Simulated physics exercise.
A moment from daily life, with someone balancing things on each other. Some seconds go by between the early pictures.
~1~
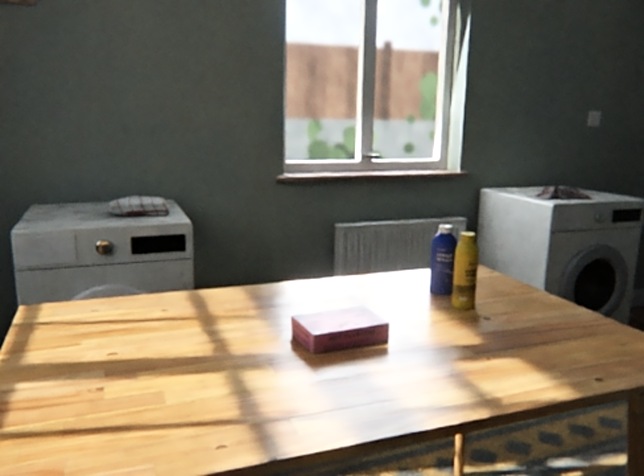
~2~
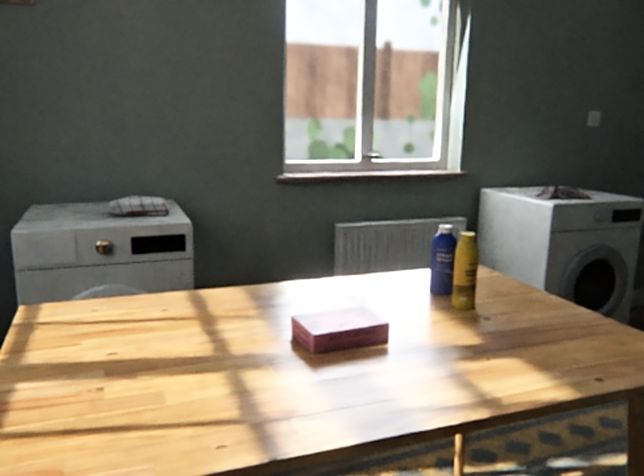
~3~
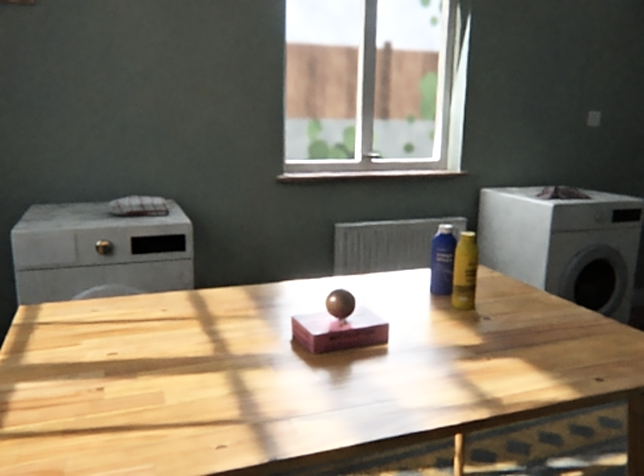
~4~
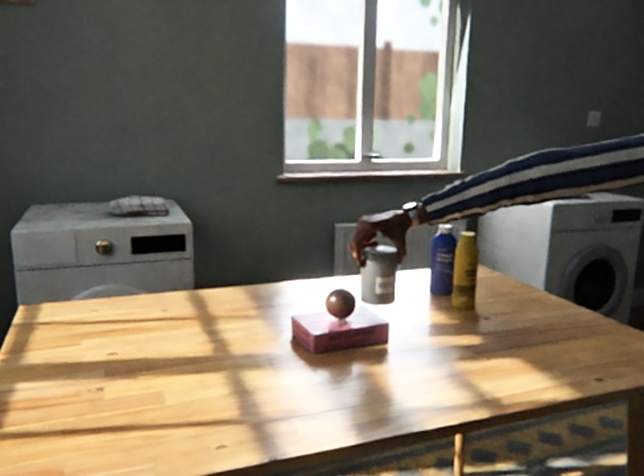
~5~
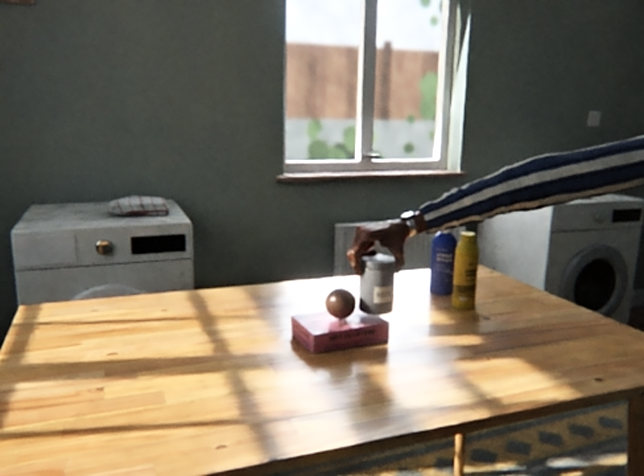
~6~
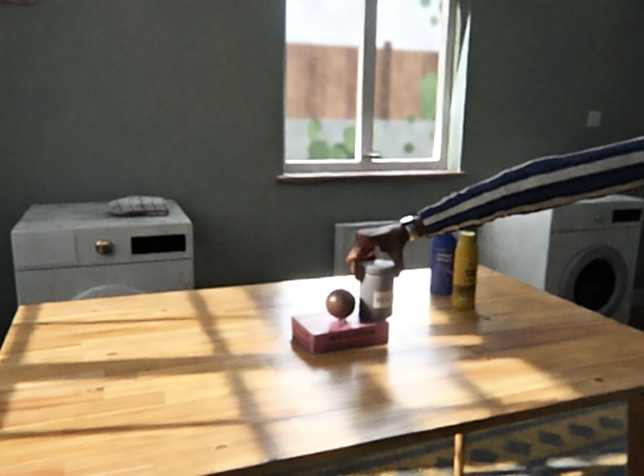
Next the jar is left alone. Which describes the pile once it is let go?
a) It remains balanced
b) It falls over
The answer is a.
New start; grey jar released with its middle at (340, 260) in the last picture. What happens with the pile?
Well, it topples after that.
Then, 0.30 s past the last view, nothing moves.
Then, 0.70 s past the last view, grey jar resting near (377, 289).
Finally, all 5 still in place. Final places as the last picture's camera would see them, grey jar near (377, 289). The pile holds.
